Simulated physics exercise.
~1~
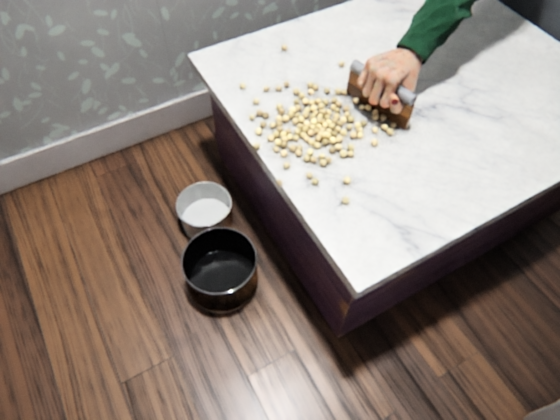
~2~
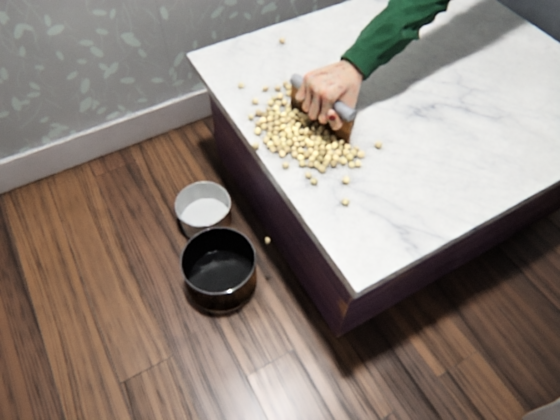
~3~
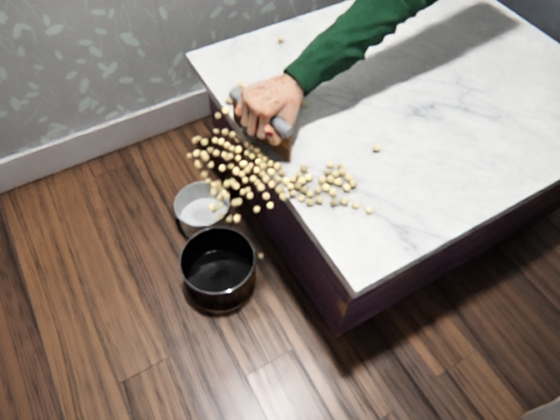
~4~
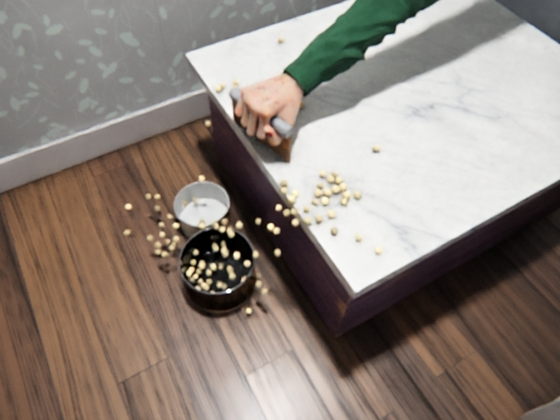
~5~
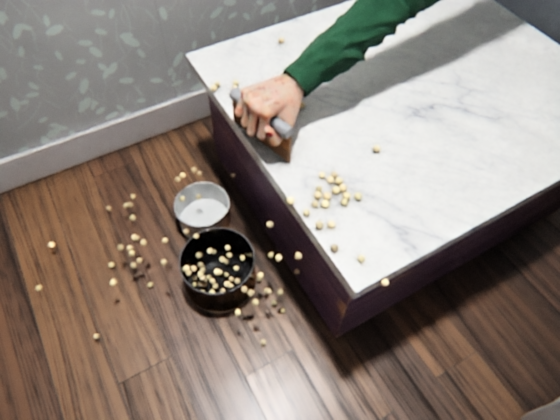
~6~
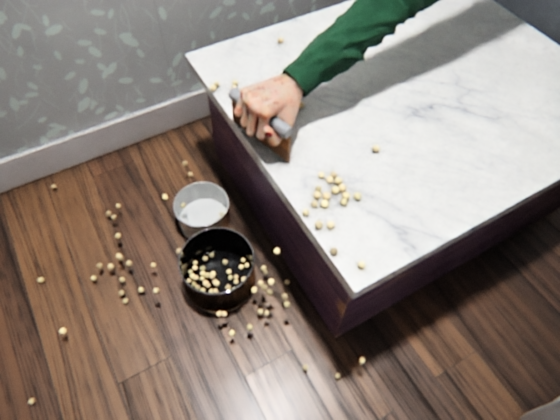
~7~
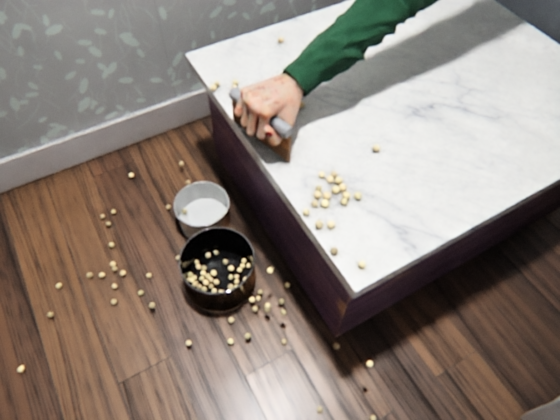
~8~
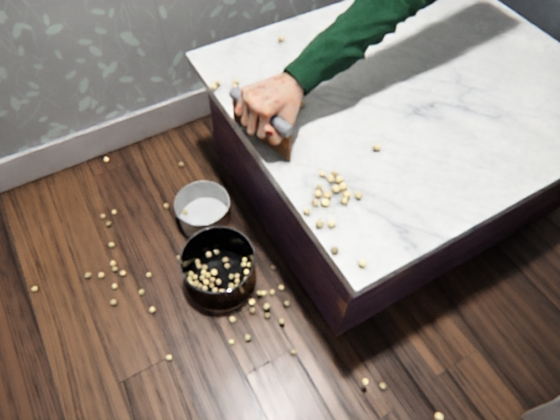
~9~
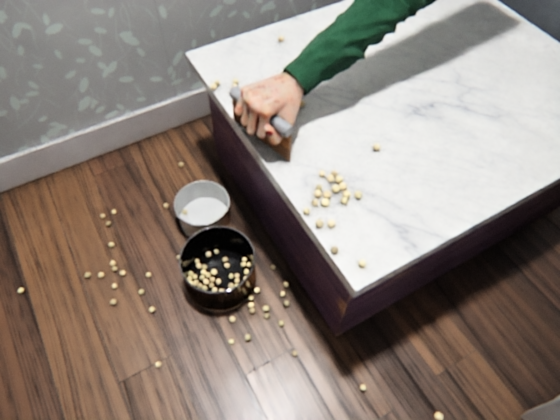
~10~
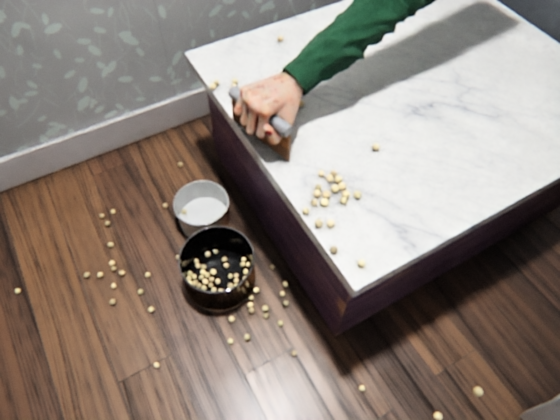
A hand in a green sleeve grips a scraper on a white marble-topped block, seen from above in a slightly swaying view. Pale round nuts lie spilt near the block's left edge, with a white pot and a black pot on the wooden floor below. The hand pushes the scraper left into the nuts, bunching them and driving many over the edge, then stops at the corner. They shower down around the pots, bouncing and rolling outward. Finally, many rest in the black pot, others lie scattered across the floor, some remain on top, and the white pot looks empty.
